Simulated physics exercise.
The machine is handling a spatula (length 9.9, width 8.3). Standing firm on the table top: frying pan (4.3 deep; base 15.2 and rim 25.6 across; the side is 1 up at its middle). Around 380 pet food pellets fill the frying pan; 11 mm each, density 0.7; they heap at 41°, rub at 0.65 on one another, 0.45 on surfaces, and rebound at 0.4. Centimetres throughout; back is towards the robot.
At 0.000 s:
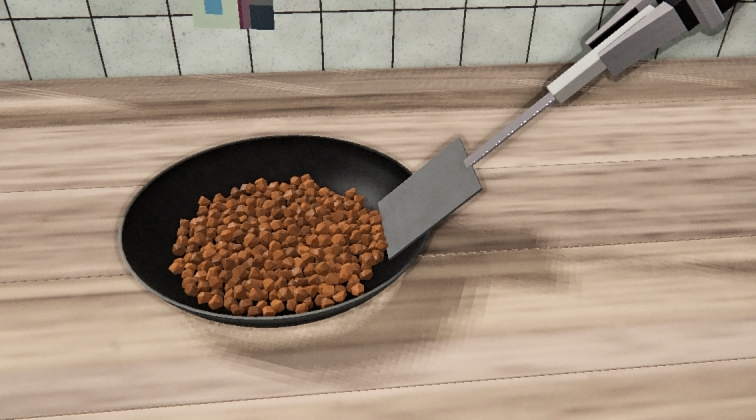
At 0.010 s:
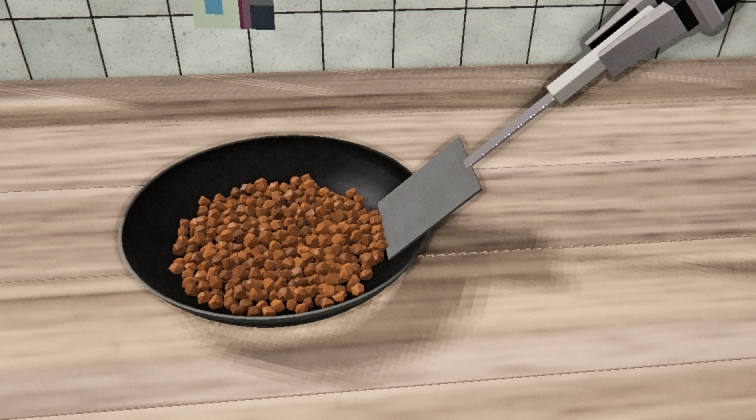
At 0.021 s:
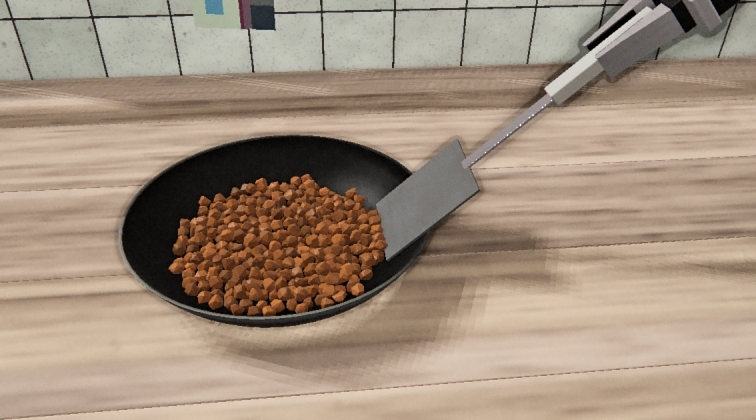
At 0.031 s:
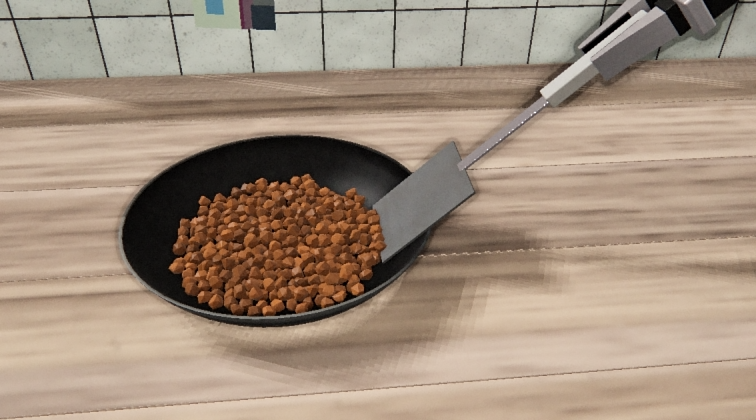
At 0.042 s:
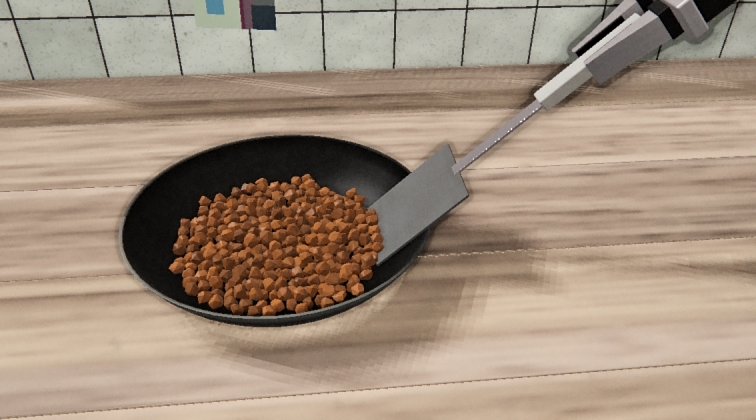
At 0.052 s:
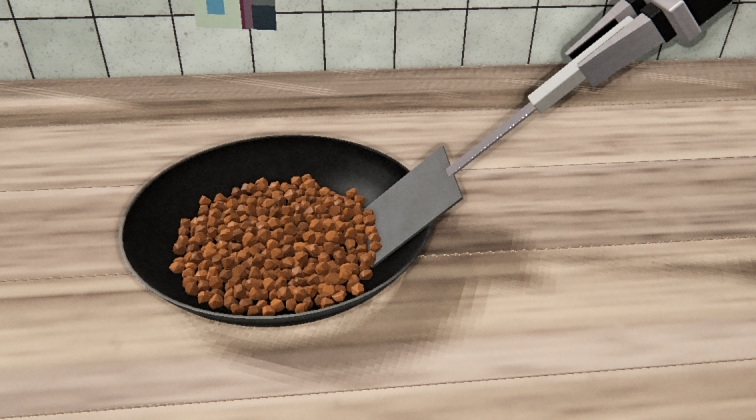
To begin with, a black frying pan heaped with small brown pellets sits on a wooden table top, a robot arm's gray spatula angled over its right rim. The spatula then slides slightly left and down against the pellets' right side, while the pan stays still and the heap barely shifts.
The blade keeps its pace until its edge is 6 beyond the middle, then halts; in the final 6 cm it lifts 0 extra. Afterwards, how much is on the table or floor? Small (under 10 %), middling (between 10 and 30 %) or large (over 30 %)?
On the table or floor the share is small, under 10 %.
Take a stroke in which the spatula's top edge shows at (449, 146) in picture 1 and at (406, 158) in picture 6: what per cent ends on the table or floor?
About 20 per cent.
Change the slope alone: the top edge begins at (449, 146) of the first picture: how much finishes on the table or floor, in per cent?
About 10 per cent.
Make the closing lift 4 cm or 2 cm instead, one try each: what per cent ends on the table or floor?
Some 0 and 5 per cent.
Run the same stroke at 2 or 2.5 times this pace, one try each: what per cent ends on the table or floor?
Some 10 and 10 per cent.
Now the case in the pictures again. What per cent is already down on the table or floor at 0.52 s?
Roughly 5 per cent.
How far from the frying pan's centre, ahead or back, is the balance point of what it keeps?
Roughly 5.5 cm ahead.
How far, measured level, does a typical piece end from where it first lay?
About 6 cm.
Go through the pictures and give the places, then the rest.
In the first picture, spatula top edge at (470, 162), sloping 43°; upper third of the load around (277, 231), from x 175 to 380, top at y 180; 380 in the frying pan.
In the second picture, spatula top edge at (470, 162), sloping 43°; upper third of the load around (277, 231), from x 175 to 380, top at y 180.
In the third picture, spatula top edge at (468, 163), sloping 43°; upper third of the load around (279, 231), from x 175 to 380, top at y 180.
In the fourth picture, spatula top edge at (464, 165), sloping 43°; upper third of the load around (280, 231), from x 175 to 380, top at y 180.
In the fifth picture, spatula top edge at (458, 168), sloping 43°; upper third of the load around (284, 231), from x 175 to 380, top at y 180.
In the sixth picture, spatula top edge at (452, 170), sloping 43°; upper third of the load around (290, 229), from x 175 to 375, top at y 180; 380 in the frying pan.
After 0.16 s, sloping 43°, highest piece 3 above the table; 380 in the frying pan.
After 0.27 s, sloping 43°, highest piece 5 above the table; 379 in the frying pan, 1 on the blade or in flight.
After 0.52 s, sloping 43°, highest piece 5 above the table; 357 in the frying pan, 22 on the table or floor, 1 on the blade or in flight.
After 1.57 s, sloping 43°, highest piece 5 above the table; 357 in the frying pan, 23 on the table or floor.
At rest, 357 in the frying pan, 23 on the table or floor. That is 6 % on the table or floor.
